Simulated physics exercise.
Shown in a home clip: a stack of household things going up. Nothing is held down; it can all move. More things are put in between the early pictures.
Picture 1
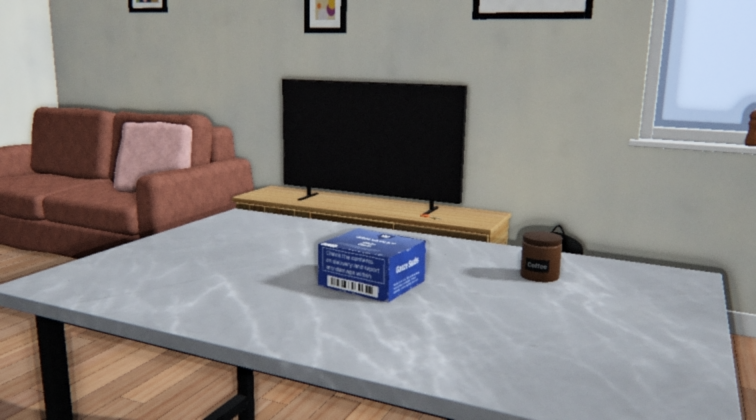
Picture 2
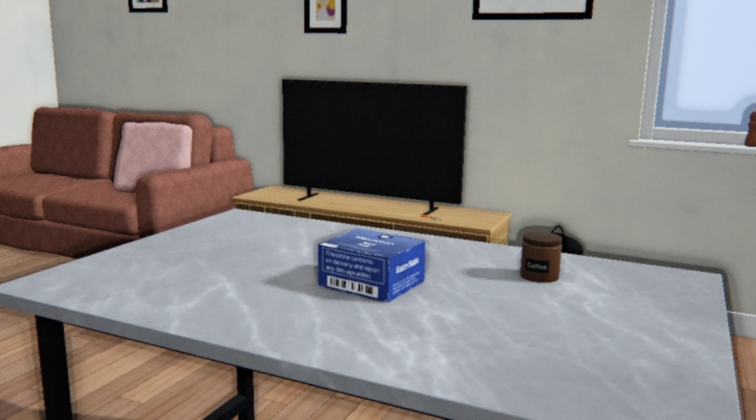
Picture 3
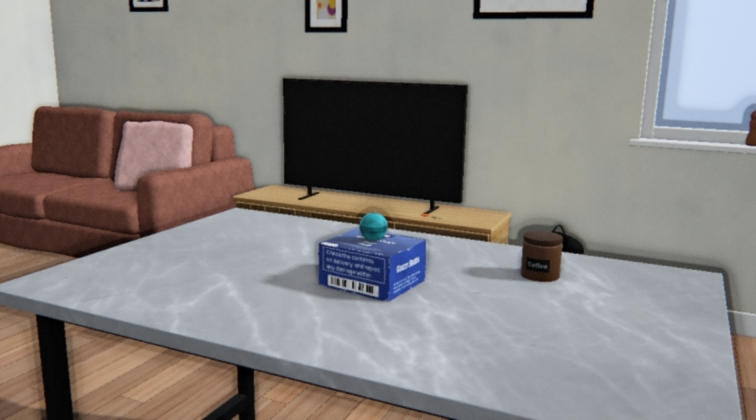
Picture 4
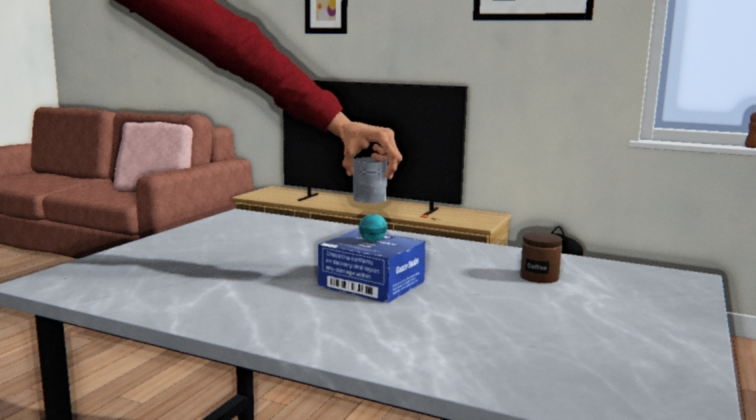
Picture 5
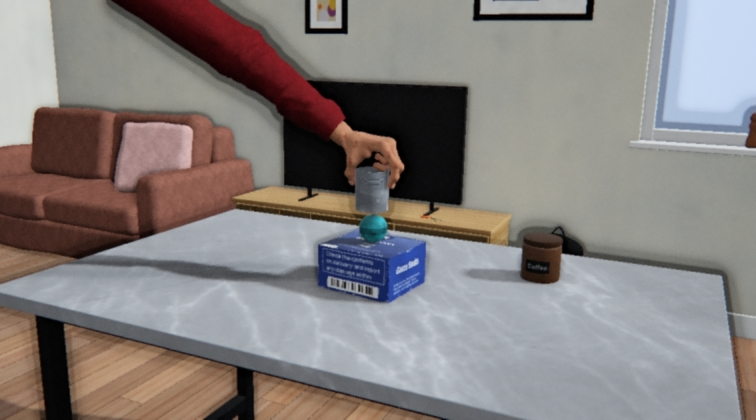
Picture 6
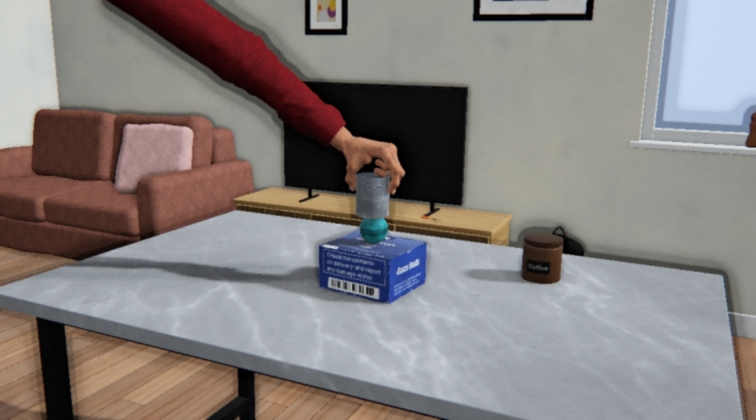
A hand lowers a grey cup onto a turquoise ball sitting on a blue box.
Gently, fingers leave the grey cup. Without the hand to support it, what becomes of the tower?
Watch - something tips or drops.
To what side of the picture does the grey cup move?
Result: Further left.
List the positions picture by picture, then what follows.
In the first frame, the last thing is not in view yet.
In the second frame, the last thing is not in view yet; blue box (372, 263).
In the third frame, the last thing is not in view yet; brown jar (542, 256).
The fourth frame shows coming down; grey cup (370, 180); turquoise ball (373, 228).
The fifth frame shows coming down; grey cup (372, 190); blue box (373, 264).
The sixth frame shows in place under the hand; grey cup (373, 195); brown jar (542, 258).
Then, 0.60 s past the last view, grey cup now fallen.
Then, 0.70 s past the last view, things are still on the move.
Finally, fallen, grey cup; the other 3 still in place. Final places as the last picture's camera would see them, grey cup near (310, 257). The pile loses its balance.
